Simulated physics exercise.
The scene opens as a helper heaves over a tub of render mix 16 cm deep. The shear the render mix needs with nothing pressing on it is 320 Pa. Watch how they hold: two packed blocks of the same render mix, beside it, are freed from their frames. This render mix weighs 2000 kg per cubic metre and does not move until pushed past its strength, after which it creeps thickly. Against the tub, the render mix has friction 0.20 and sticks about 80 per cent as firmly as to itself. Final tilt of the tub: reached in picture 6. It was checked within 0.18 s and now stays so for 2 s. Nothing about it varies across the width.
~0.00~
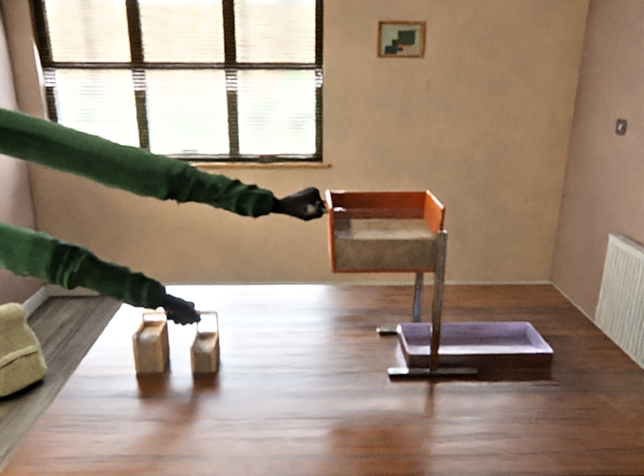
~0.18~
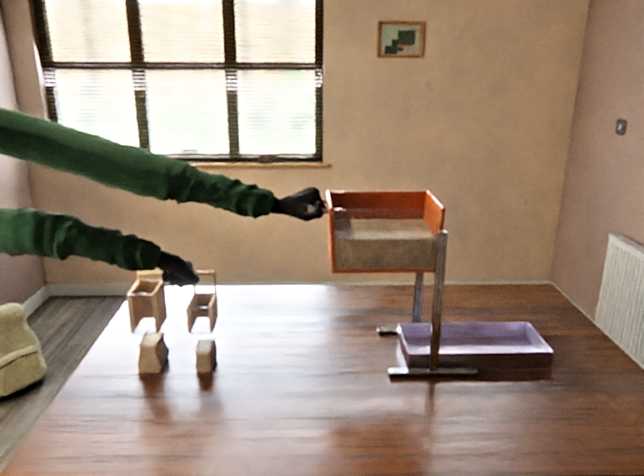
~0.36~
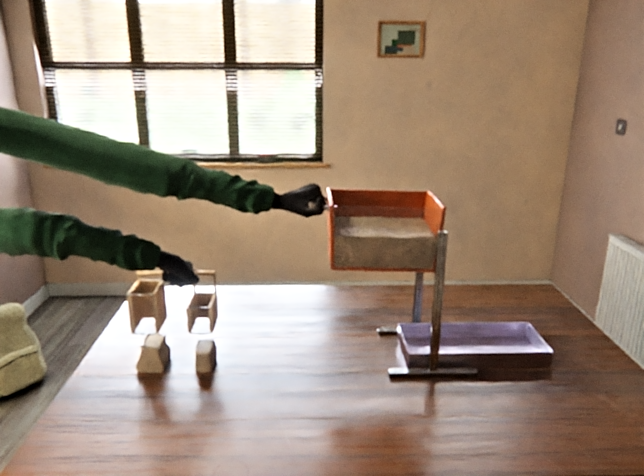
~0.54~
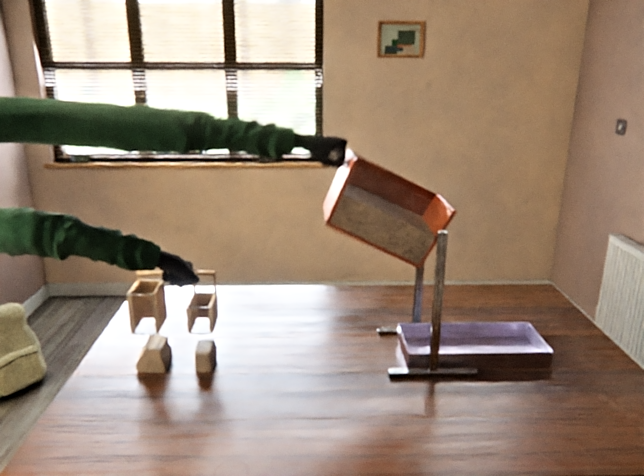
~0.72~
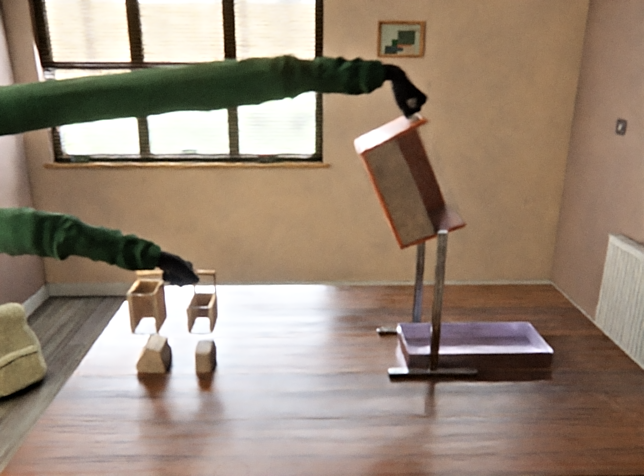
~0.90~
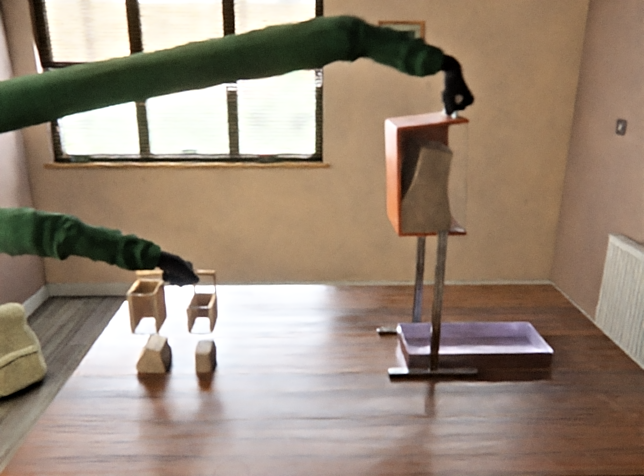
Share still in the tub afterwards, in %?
52 %.
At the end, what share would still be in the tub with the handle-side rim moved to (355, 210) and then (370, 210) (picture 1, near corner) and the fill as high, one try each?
First try about 55 per cent, second around 80 per cent.
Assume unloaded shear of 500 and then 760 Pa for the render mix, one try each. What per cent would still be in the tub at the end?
It'd be some 55 percent the first time and some 60 percent the second.
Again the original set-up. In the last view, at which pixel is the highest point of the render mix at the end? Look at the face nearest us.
Around (419, 202).
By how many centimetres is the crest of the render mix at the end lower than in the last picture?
13 cm or so.
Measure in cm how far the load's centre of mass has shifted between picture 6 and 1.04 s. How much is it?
I'd put the distance at about 8 centimetres.
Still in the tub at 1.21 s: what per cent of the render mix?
Roughly 55 per cent.
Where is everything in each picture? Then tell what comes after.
The first picture shows handle-side rim at (333, 209), tilt 0 degrees; crest of the render mix at (399, 238); block heights 9.6 cm, 6.2 cm (left to right).
The second picture shows handle-side rim at (333, 209), tilt 0 degrees; crest of the render mix at (399, 238); block heights 8.5 cm, 6.1 cm (left to right).
The third picture shows handle-side rim at (334, 206), tilt 2 degrees; crest of the render mix at (339, 236); block heights 7.8 cm, 6.1 cm (left to right).
The fourth picture shows handle-side rim at (356, 164), tilt 26 degrees; crest of the render mix at (343, 196); block heights 7.5 cm, 6.1 cm (left to right).
The fifth picture shows handle-side rim at (427, 123), tilt 66 degrees; crest of the render mix at (396, 141); block heights 7.4 cm, 6.1 cm (left to right).
The sixth picture shows handle-side rim at (468, 123), tilt 86 degrees; crest of the render mix at (427, 149); block heights 7.4 cm, 6.1 cm (left to right).
After 1.04 s, the tub is at 86 degrees and holds 73 %.
After 1.21 s, the tub is at 86 degrees and holds 53 %.
After 1.38 s, the tub is at 86 degrees and holds 52 %.
After 1.55 s, the tub is at 86 degrees and holds 52 %.
After 2.90 s, the tub is at 86 degrees and holds 52 %.
